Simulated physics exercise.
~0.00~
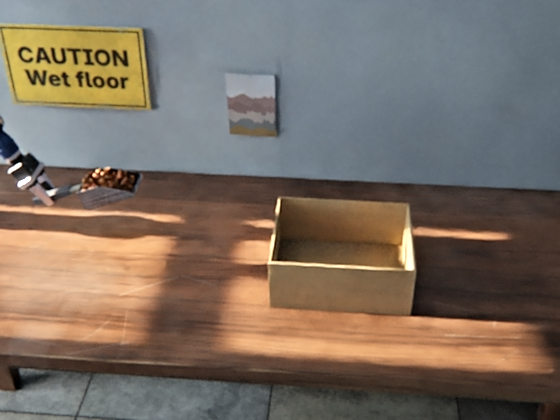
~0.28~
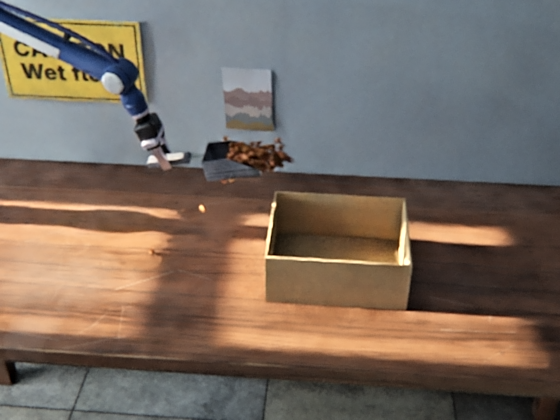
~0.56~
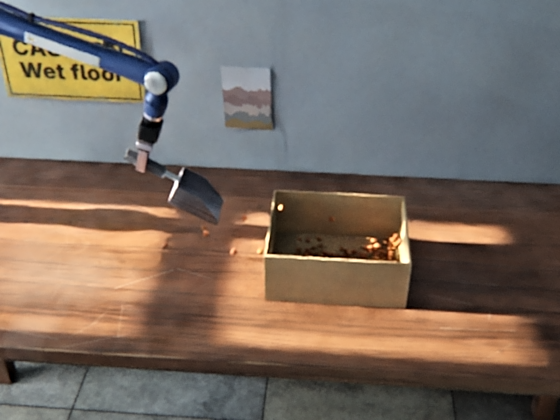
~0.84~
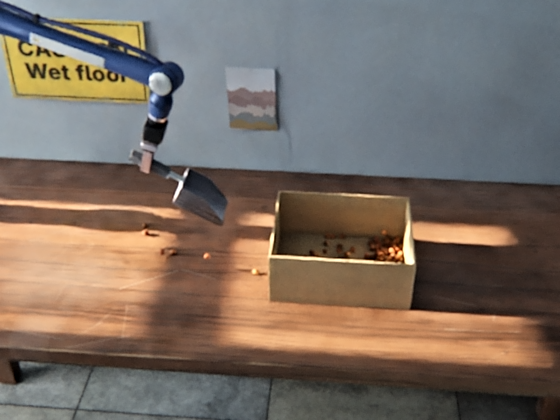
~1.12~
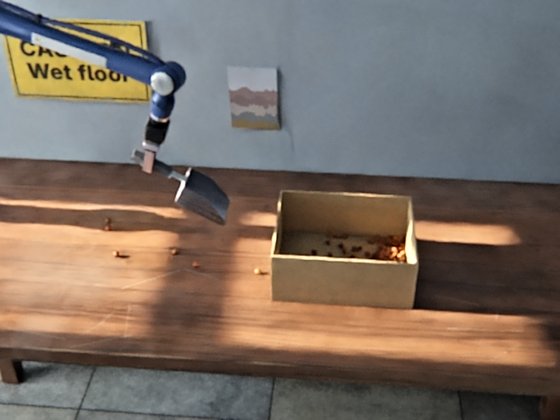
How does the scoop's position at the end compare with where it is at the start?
At the start the scoop is near the left edge of the view, below the yellow sign. At the end it is farther right, hanging just to the left of the box.
